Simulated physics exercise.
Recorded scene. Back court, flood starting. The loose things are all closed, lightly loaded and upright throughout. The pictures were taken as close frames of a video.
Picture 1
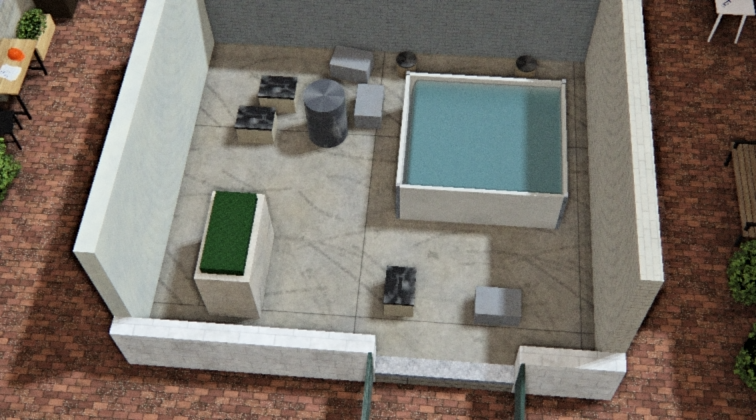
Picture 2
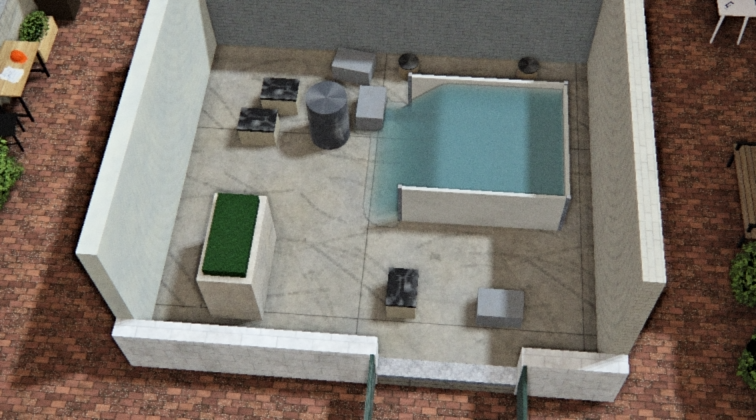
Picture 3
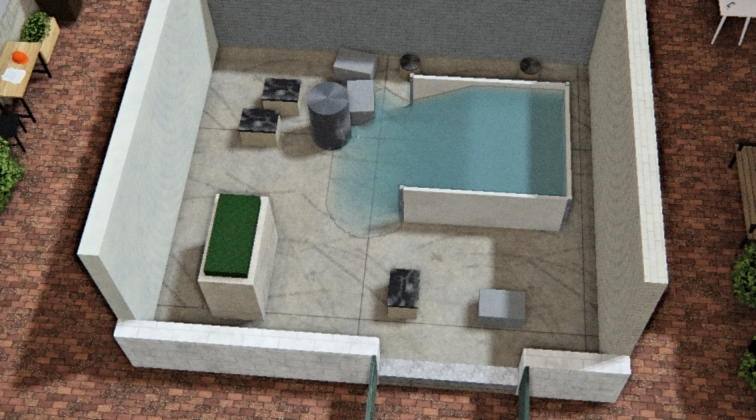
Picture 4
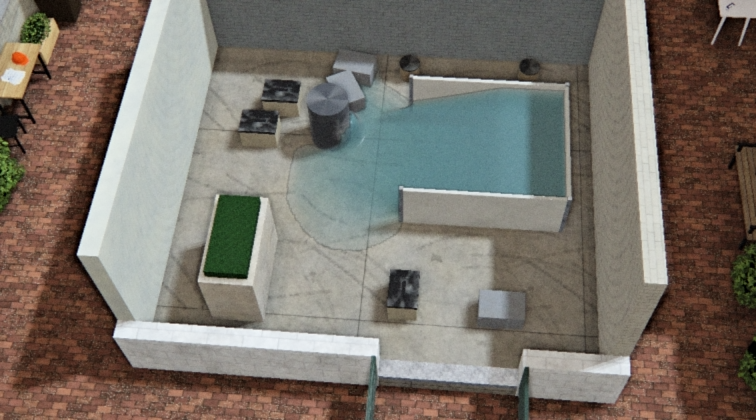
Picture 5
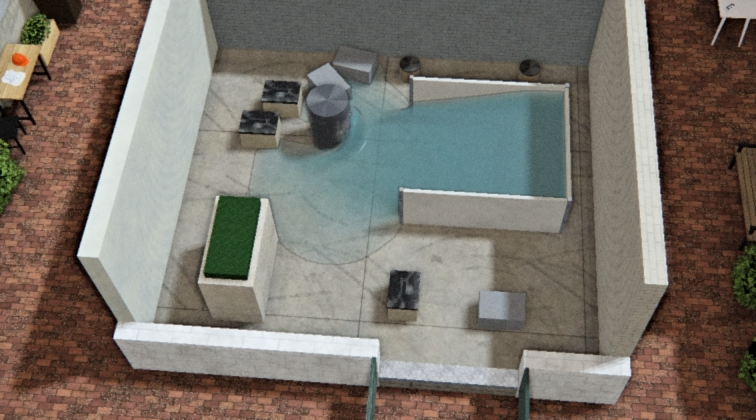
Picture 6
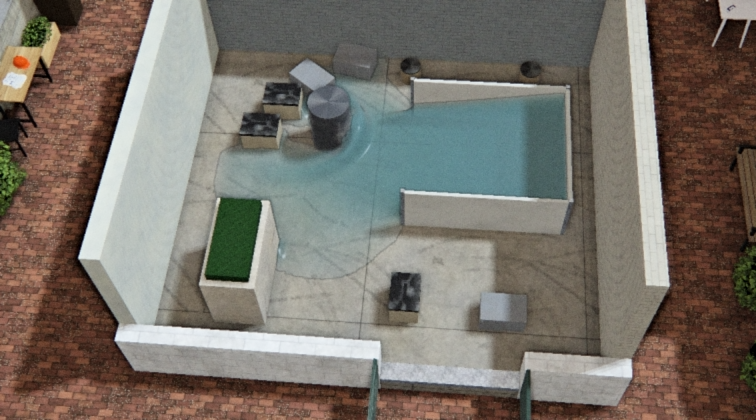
The clip opens on a walled court with water held in a white-sided tank at right. The water pours out through the tank's left side and spreads leftward across the floor, around a dark cylinder, while one grey crate turns and slides left behind it and another barely shifts.
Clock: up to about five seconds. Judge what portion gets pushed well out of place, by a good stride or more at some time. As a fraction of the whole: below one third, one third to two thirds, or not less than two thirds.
Two thirds or higher.
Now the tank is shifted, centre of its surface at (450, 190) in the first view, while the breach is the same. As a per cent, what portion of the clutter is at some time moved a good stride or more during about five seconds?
I'd estimate around 100 percent.
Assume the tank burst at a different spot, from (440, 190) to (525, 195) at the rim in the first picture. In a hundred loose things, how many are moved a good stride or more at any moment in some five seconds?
20 percent, give or take.
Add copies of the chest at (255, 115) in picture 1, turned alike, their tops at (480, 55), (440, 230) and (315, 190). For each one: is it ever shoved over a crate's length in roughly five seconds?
Shoved clear, stays put, shoved clear.
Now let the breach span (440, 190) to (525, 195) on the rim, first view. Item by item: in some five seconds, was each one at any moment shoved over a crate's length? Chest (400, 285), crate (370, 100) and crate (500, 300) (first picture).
Lab note - in sequence: Travelled far enough; did not travel far; travelled far enough.
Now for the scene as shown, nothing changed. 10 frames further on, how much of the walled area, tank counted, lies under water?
60 per cent, roughly.
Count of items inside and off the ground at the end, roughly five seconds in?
8.
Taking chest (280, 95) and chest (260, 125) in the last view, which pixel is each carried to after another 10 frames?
Around (235, 74) and (217, 92).
A moment on, 1 of 8 are well off their spots; 1 afloat.
Next, 3 of 8 are well off their spots; 4 afloat.
Later, 3 of 8 are well off their spots; 3 afloat.
In the end, 8 of 8 are well off their spots, and 8 have been at some point; 8 afloat.
